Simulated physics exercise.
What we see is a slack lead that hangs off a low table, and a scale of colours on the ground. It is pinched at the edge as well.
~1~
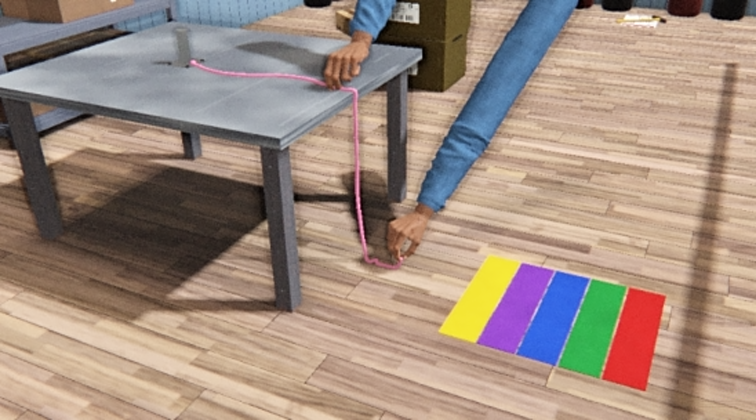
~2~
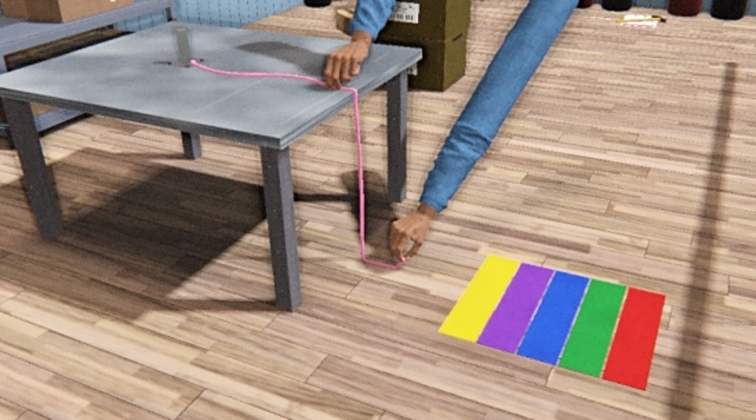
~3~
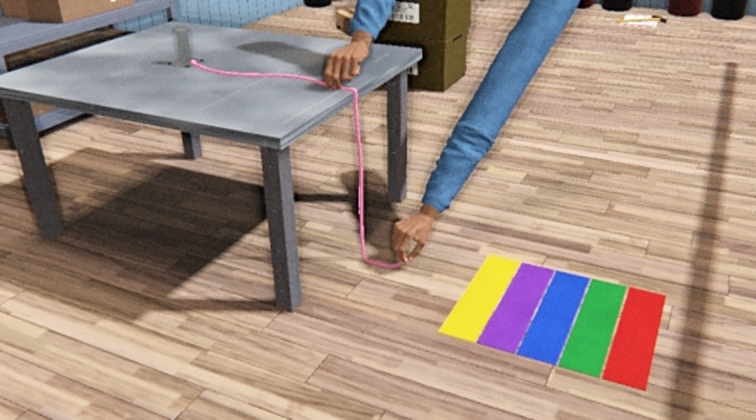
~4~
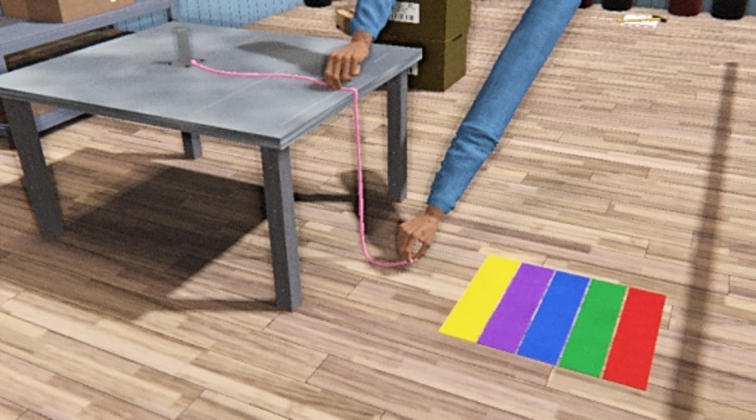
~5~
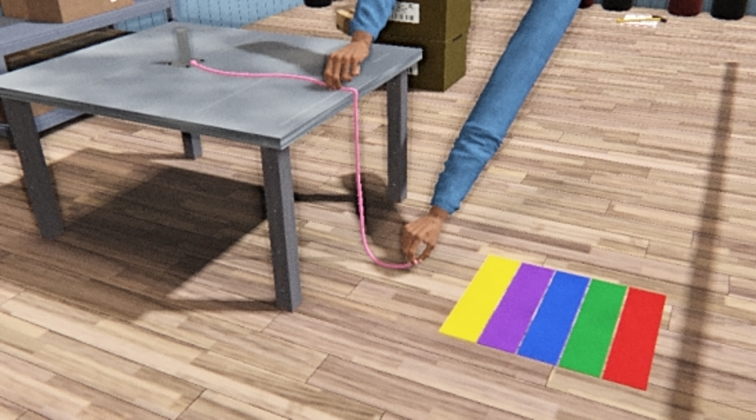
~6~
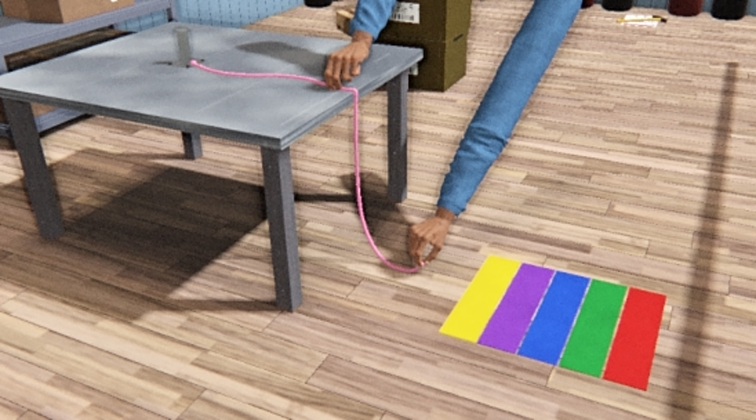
A pink cord hanging off a grey table was drawn slowly a short way right along the floor by one hand, toward the coloured stripes, while another hand pinched it at the table's edge.
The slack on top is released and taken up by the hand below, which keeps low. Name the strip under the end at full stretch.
It gets as far as the purple strip.
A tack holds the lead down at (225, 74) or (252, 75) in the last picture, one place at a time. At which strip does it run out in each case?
One after the other, purple; purple.
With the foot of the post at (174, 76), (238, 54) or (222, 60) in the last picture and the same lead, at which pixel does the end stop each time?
Try by try, around (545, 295), (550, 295) and (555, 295).
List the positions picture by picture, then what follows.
The first frame shows end (401, 258); yellow (466, 321); purple (504, 332); blue (544, 342); green (585, 354); red (629, 366).
The second frame shows end (404, 259); lead through (208, 70) (265, 75) (321, 83) (357, 125) (361, 189) (362, 250).
The third frame shows end (406, 259).
The fourth frame shows end (412, 261); lead through (208, 70) (265, 75) (322, 83) (357, 125) (360, 189) (364, 251).
The fifth frame shows end (416, 262).
The sixth frame shows end (423, 263); lead through (208, 70) (265, 76) (322, 84) (355, 125) (358, 188) (376, 251).
Early on, end near (457, 272); short of the strips.
Midway, end near (498, 282); over yellow.
At the end of the slack, end near (523, 288); over purple. The purple one.
